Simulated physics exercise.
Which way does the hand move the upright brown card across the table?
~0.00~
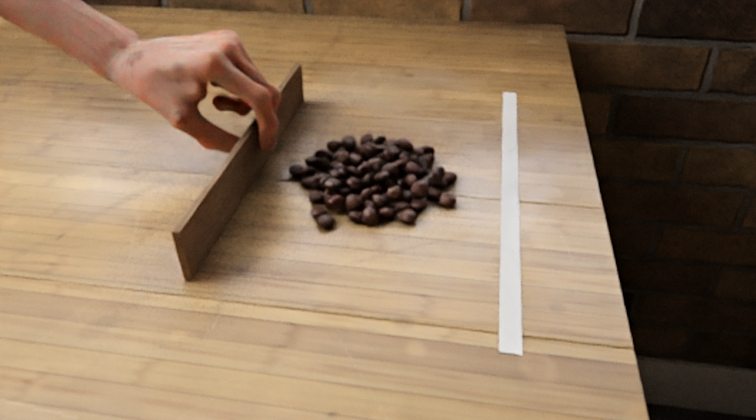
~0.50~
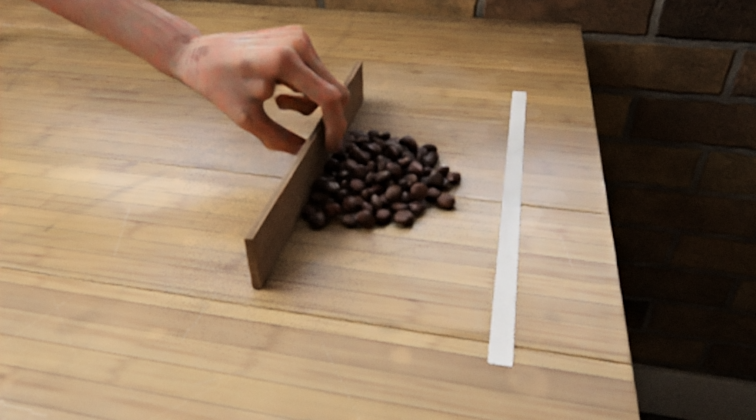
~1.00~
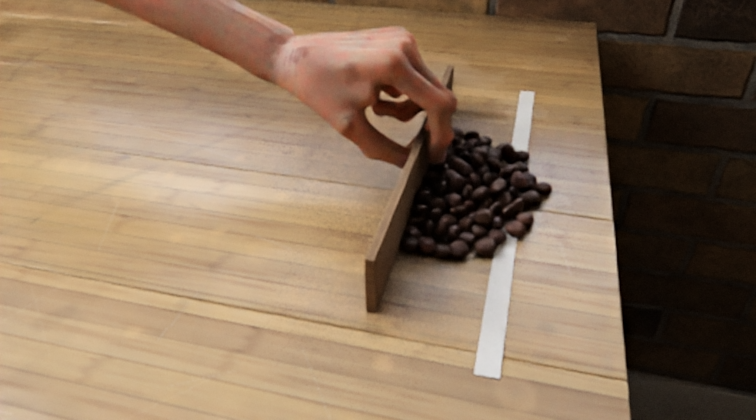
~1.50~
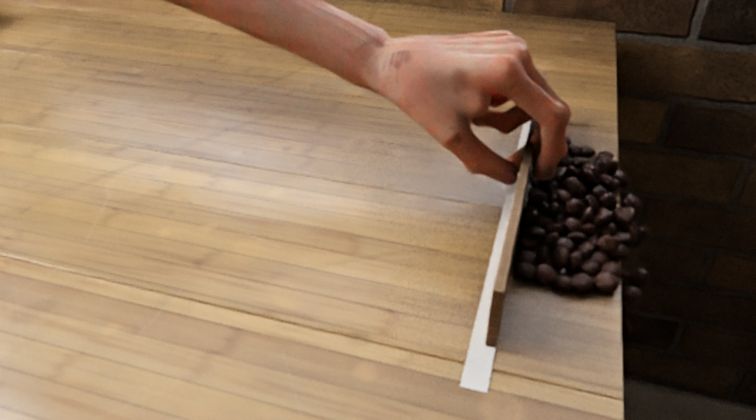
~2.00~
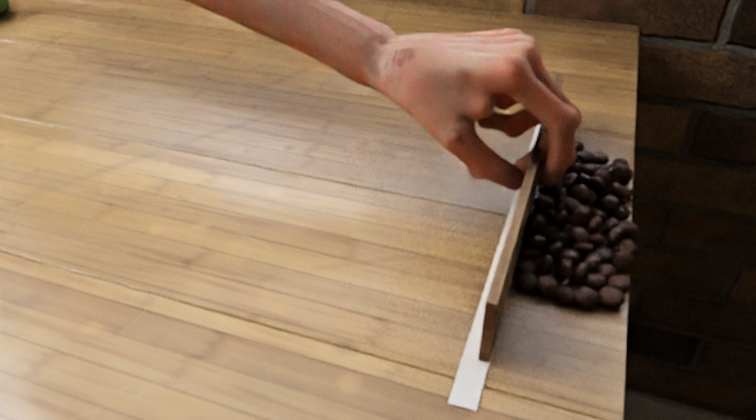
The hand moves the card to the right, pushing the dark pieces ahead of it until it stops at the white tape.
